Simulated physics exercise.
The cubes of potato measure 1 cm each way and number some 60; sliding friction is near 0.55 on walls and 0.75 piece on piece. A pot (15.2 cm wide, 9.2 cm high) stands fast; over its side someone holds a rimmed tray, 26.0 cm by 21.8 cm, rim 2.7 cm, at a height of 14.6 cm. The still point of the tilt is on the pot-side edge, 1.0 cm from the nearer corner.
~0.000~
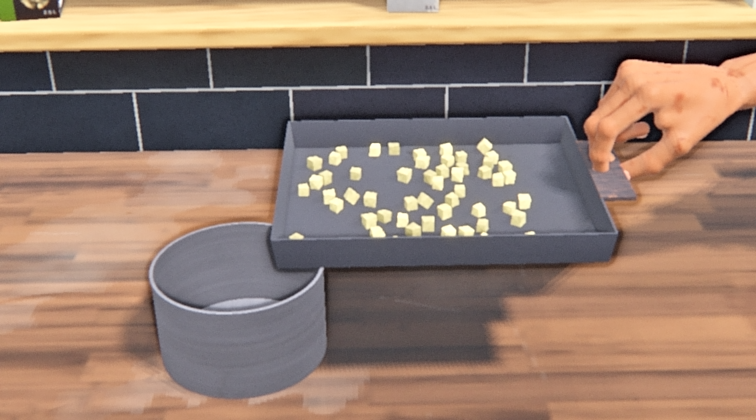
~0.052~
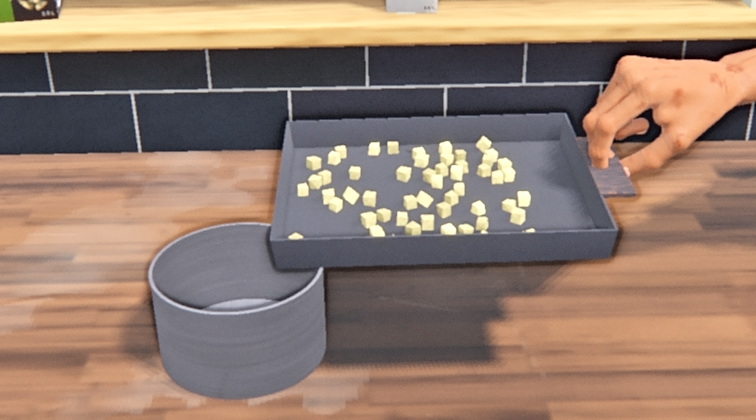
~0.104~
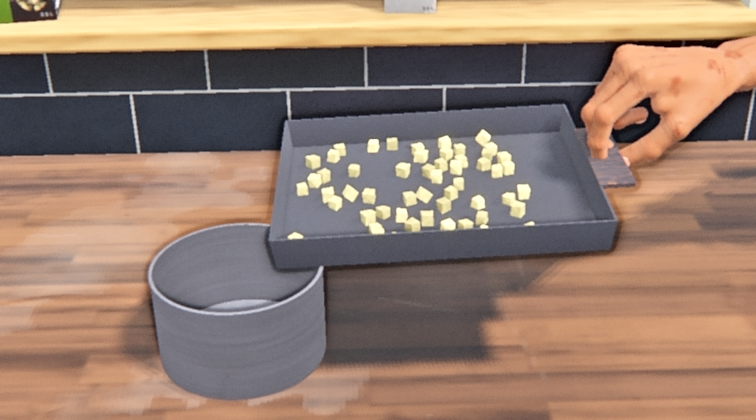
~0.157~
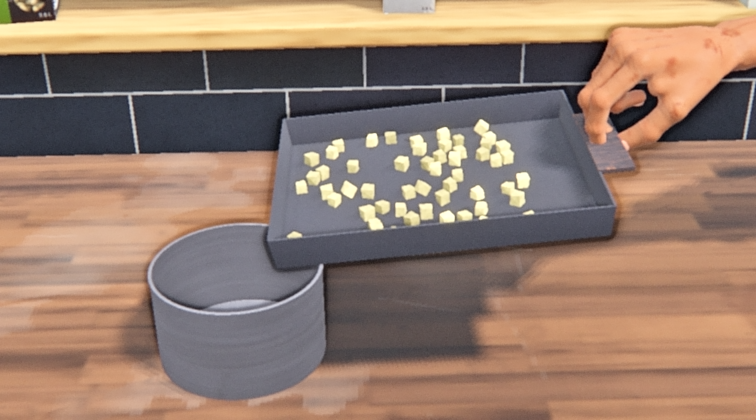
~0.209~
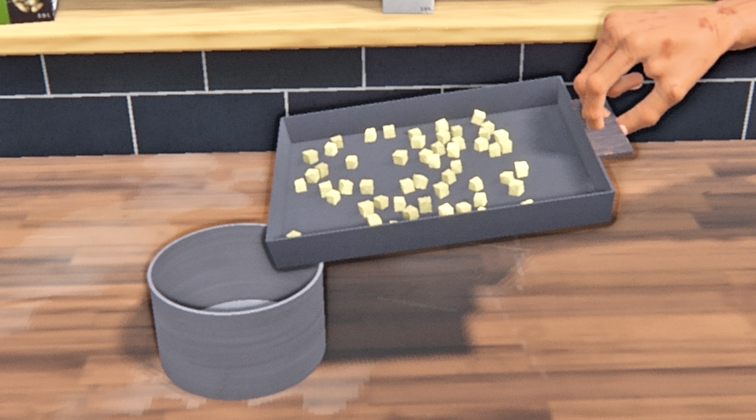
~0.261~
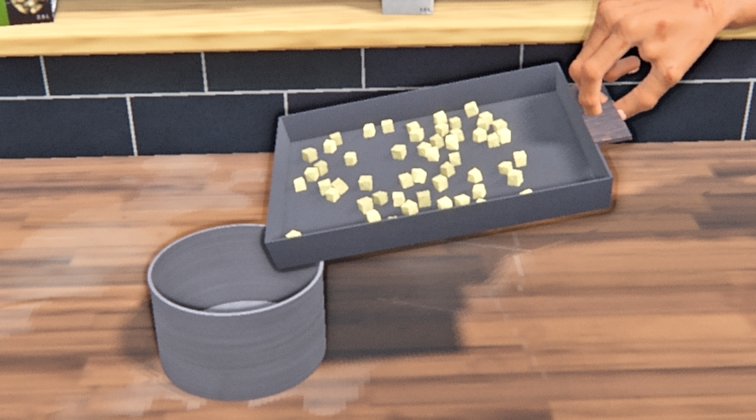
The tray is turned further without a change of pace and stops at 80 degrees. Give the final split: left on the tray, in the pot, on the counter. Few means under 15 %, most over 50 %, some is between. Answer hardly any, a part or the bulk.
Tray: The bulk, pot: Hardly any, counter: Hardly any.
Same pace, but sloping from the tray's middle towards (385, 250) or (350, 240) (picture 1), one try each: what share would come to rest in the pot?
Some 0 and 0 per cent.
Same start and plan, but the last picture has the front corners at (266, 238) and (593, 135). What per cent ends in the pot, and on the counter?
Pot 25, counter 5.
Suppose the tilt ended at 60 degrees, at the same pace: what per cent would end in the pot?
It would be near 5 per cent.
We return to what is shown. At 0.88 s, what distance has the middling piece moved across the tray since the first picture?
Some 8 cm.
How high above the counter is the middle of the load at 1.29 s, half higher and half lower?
About 18 cm.
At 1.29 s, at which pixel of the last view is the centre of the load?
Around (265, 199).
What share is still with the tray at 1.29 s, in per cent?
Roughly 90 per cent.
Then, at 0.88 s, tilt 43 degrees; the tray holds 100 %, the pot 0 %.
After 1.29 s, tilt 65 degrees; the tray holds 90 %, the pot 5 %.
After 1.78 s, tilt 80 degrees; the tray holds 90 %, the pot 5 %.
In the end, at 3.2 s, tray 90 %, pot 5 %, counter 5 %.
